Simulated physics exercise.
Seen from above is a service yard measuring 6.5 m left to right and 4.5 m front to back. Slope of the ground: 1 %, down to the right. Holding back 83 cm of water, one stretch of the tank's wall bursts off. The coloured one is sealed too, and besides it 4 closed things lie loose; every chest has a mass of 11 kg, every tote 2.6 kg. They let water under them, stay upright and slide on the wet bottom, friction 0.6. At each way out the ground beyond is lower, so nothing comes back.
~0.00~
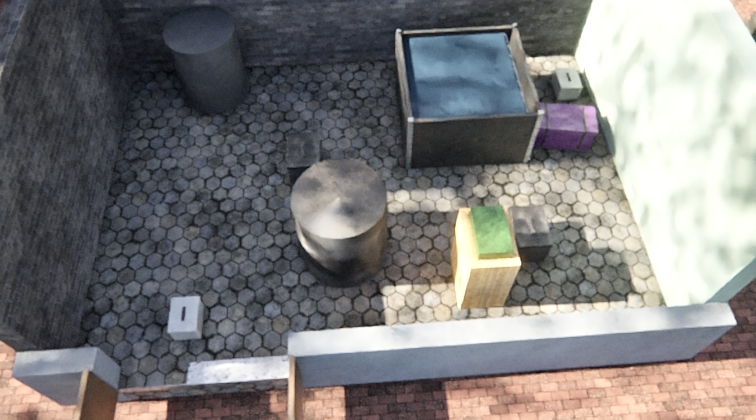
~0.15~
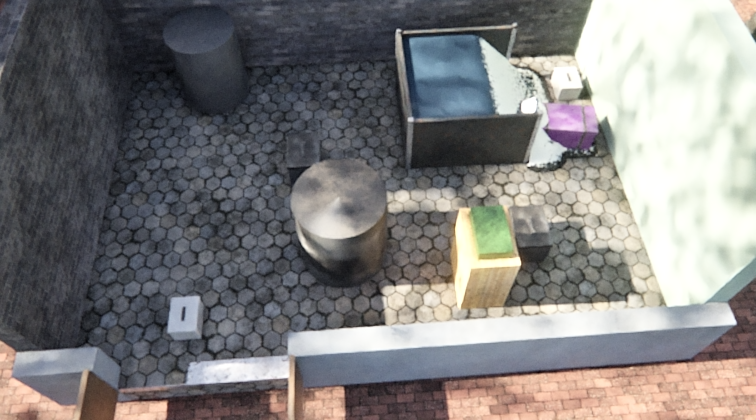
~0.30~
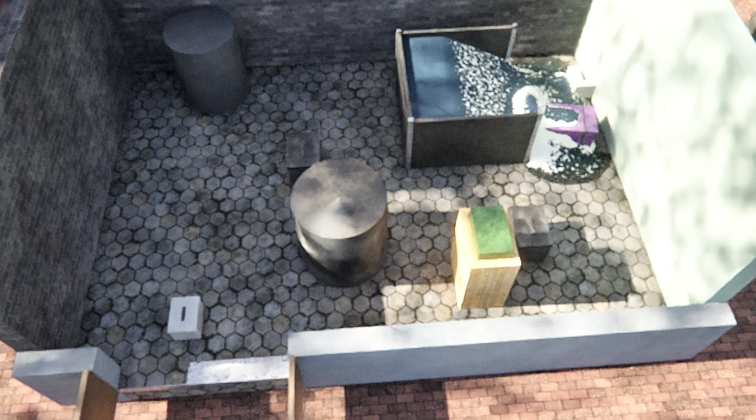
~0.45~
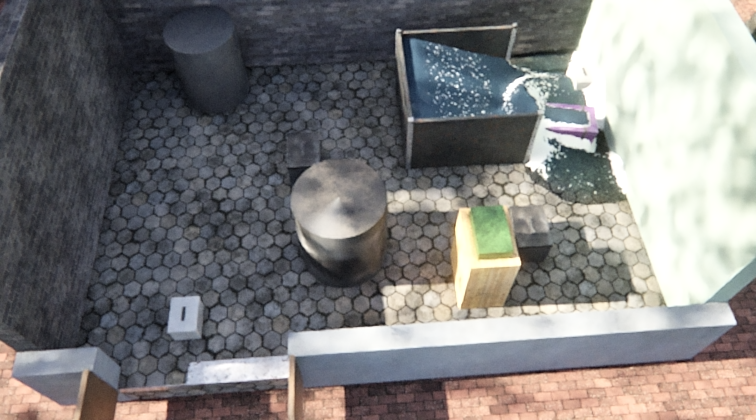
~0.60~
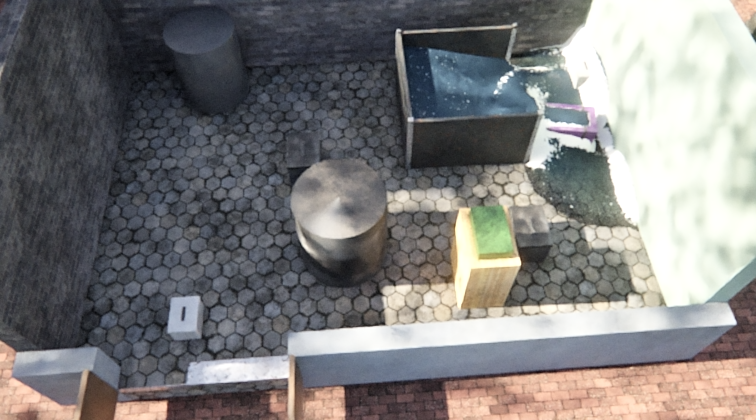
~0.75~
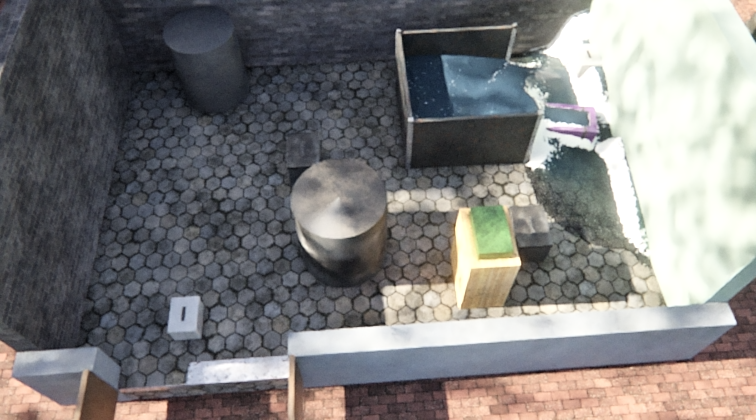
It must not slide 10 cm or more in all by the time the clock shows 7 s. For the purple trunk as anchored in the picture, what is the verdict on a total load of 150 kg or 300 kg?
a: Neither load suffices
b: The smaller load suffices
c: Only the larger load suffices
c.
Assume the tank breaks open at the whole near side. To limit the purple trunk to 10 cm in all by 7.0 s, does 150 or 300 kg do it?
That way round, the lesser mass holds.
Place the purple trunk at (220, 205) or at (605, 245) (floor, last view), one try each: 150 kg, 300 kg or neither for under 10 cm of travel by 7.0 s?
At the first place the small mass does it, and at the second you need the bigger mass.
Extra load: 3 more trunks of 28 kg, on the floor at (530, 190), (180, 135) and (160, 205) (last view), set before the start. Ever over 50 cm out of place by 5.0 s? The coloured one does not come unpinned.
Going through them in turn, the answers are not too far, not too far and not too far.
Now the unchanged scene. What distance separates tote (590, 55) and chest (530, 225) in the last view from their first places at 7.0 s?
In turn: 50 cm, 200 cm.
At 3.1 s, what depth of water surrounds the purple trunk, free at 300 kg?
About 19 cm.
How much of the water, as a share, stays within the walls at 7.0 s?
Somewhere near 96 percent, give or take.
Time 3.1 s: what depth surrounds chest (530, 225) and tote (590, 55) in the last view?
5 and 25 cm.
After 1.4 s the purple trunk would be 24 cm from its start with 150 kg and 0 cm from its start with 300 kg; 26 cm of water round it then.
After 3.1 s the purple trunk would be 67 cm from its start with 150 kg and 0 cm from its start with 300 kg; 19 cm of water round it then.
After 4.9 s the purple trunk would be 67 cm from its start with 150 kg and 0 cm from its start with 300 kg; 15 cm of water round it then.
After 7.0 s the purple trunk would be 67 cm from its start with 150 kg and 0 cm from its start with 300 kg; 13 cm of water round it then.
